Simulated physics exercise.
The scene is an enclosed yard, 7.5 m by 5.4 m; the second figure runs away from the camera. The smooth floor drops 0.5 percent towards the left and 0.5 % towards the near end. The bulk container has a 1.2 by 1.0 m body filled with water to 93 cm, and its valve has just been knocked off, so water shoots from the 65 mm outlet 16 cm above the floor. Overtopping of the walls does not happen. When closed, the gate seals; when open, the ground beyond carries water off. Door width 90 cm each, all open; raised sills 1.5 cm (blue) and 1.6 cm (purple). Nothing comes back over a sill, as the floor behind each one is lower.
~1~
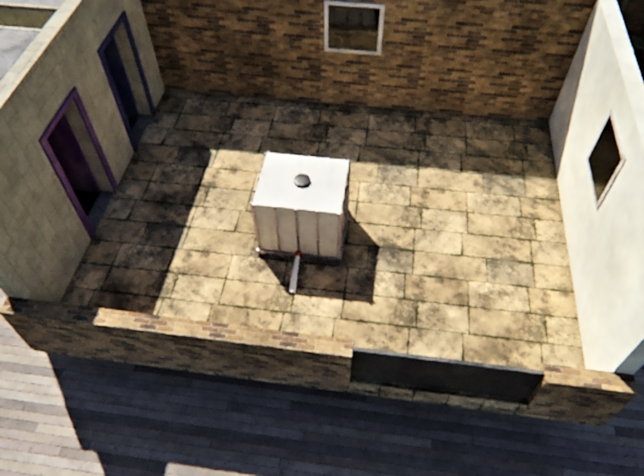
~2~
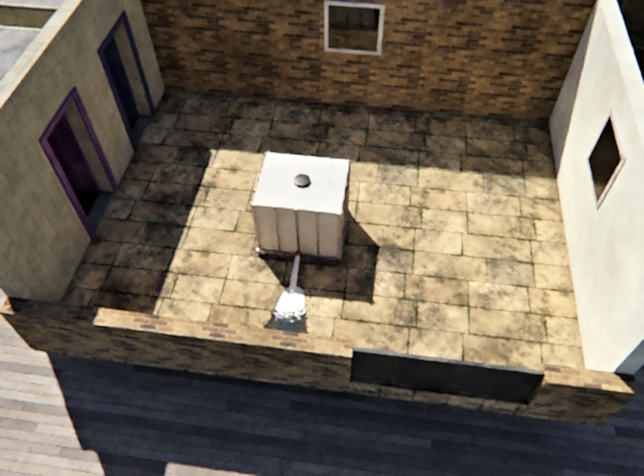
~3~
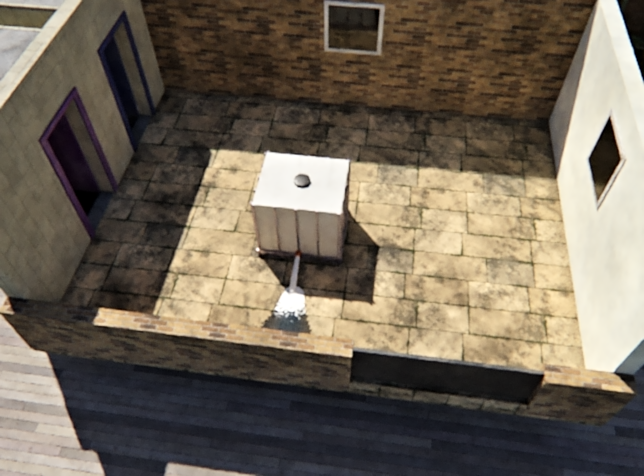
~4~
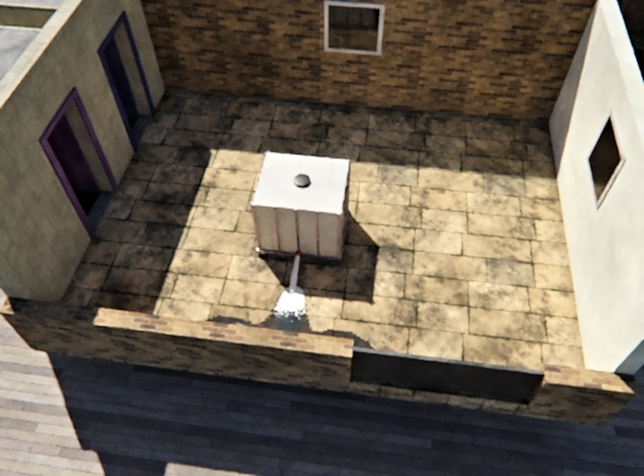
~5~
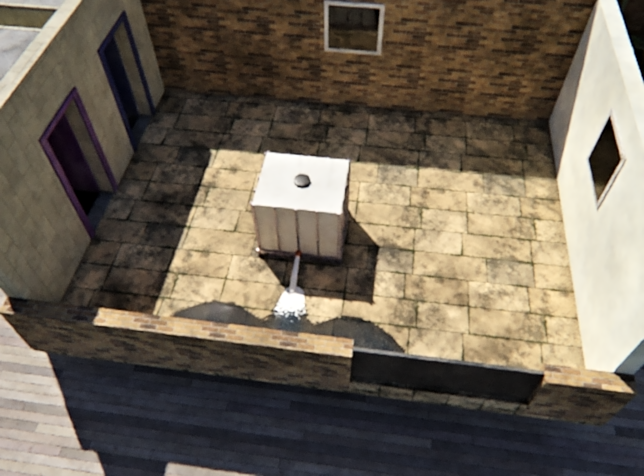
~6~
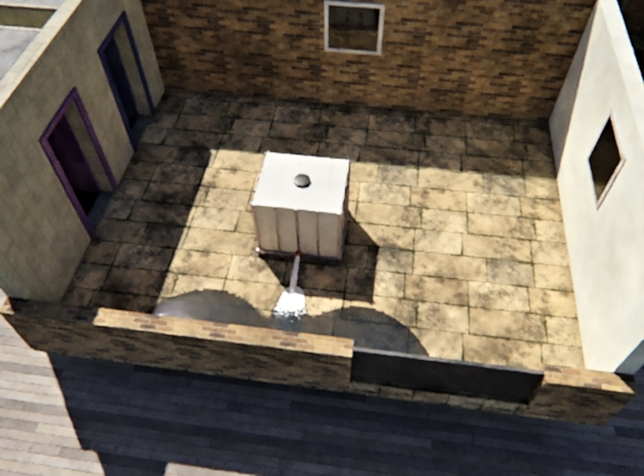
In a walled yard with a paved floor, water pours from a spout low on a white, box-shaped container, splashes onto the slabs, and spreads in a widening dark sheet along the near brick wall to both left and right.
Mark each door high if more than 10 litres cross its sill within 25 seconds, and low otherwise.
Blue door - low. Purple door - low.
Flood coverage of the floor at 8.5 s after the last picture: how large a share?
About 30 percent.
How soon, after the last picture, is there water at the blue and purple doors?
For blue it's 18.5 s, and for purple it's 8.0 s.
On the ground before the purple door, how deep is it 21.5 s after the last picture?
Depth reading: Near 2.0 cm.
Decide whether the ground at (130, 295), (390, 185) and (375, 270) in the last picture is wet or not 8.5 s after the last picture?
Spot 1: Submerged; spot 2: Unwetted; spot 3: Submerged.
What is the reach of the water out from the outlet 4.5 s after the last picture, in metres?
Roughly 3.8 metres.
Then, 1.5 s after the last picture water covers 10 % of the floor and is deepest (7 cm) near (285, 357); blue door not reached, purple door not reached.
Then, 4.5 s after the last picture water covers 20 % of the floor and is deepest (7 cm) near (285, 357); blue door not reached, purple door not reached.
Then, 8.5 s after the last picture water covers 30 % of the floor and is deepest (7 cm) near (285, 357); blue door not reached, purple door 0.57 cm at the sill, 0 L in.
Then, 12.5 s after the last picture water covers 35 % of the floor and is deepest (7 cm) near (285, 357); blue door not reached, purple door 1.3 cm at the sill, 0 L in.
Then, 21.5 s after the last picture water covers 50 % of the floor and is deepest (6 cm) near (285, 357); blue door 0.68 cm at the sill, 0 L in, purple door 1.8 cm at the sill, 0 L in.
